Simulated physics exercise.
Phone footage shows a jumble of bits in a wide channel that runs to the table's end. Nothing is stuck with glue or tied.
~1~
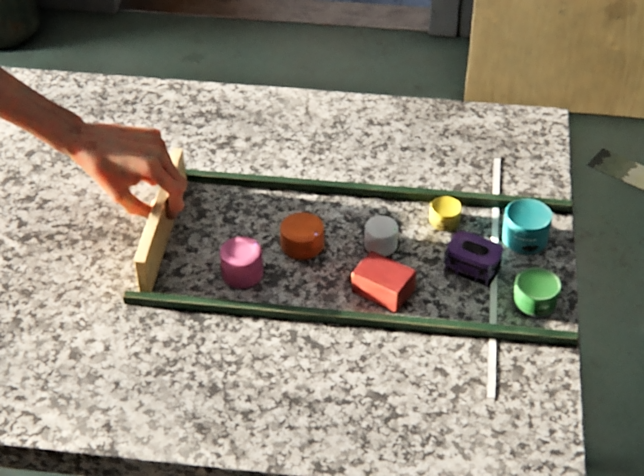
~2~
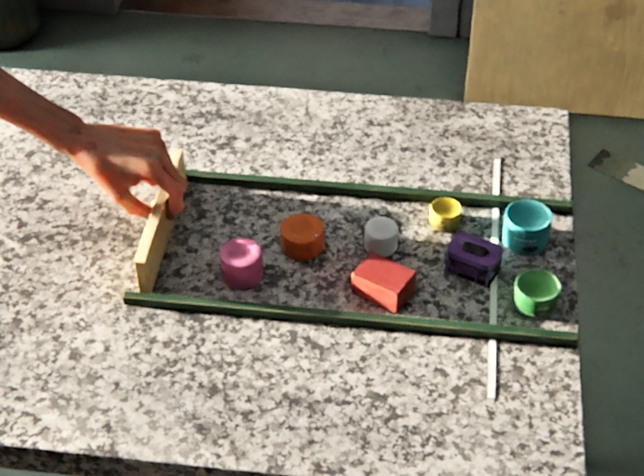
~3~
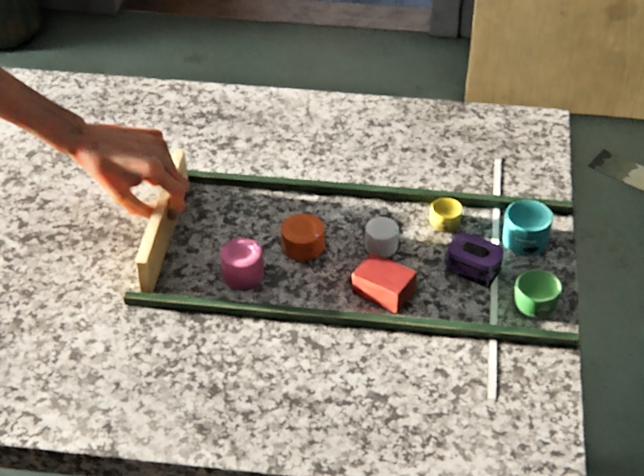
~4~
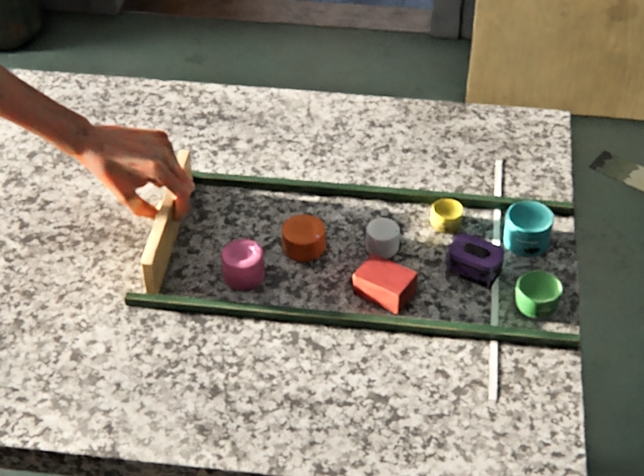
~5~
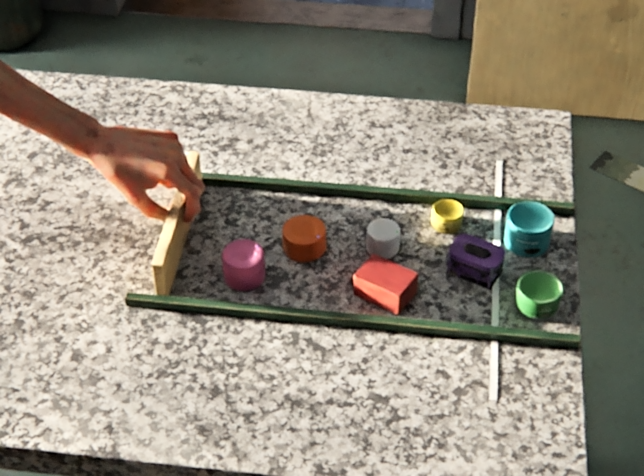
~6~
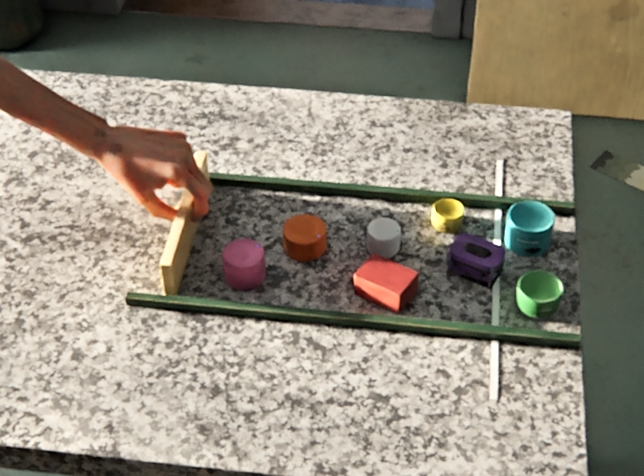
Hand sliding a wooden board slightly right between two green rails, while the colourful tubs, lids and blocks ahead stay still.
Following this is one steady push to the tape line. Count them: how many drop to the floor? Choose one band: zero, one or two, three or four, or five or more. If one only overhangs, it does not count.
One or two.
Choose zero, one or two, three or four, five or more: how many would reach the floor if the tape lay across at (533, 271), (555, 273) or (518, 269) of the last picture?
So, one after another, I'd give three or four; three to four; one or two.
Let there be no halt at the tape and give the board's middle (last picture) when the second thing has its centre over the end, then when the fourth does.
At the first moment about (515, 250), at the next about (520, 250).
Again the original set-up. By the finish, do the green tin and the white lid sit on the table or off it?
Once it all settles, the green tin goes down and the white lid is still there.
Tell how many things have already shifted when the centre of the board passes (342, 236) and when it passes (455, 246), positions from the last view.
Answer - first 4, then 7.
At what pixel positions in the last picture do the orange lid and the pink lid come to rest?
Around (520, 260) and around (518, 288).
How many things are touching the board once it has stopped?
The count is 4.
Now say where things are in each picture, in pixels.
The first picture shows green tin (537, 293); turquoise tub (527, 227); purple case (474, 258); board (162, 219); tape (494, 265).
The second picture shows turquoise tub (527, 228); pink lid (242, 263).
The third picture shows purple case (474, 259); white lid (382, 237).
The fourth picture shows green tin (538, 295); board (169, 221).
The fifth picture shows turquoise tub (529, 230); orange lid (304, 239).
The sixth picture shows green tin (539, 295); turquoise tub (529, 229); purple case (476, 260); board (187, 222); tape (497, 267).
A little later, none off yet; green tin at rest near (539, 295); turquoise tub at rest near (529, 229); purple case at rest near (476, 260).
Next, none off yet; green tin shifted a little near (561, 292); turquoise tub at rest near (529, 229); purple case shifted about its own width near (517, 270).
When it is over, the number that fall off is one or two; down, green tin.
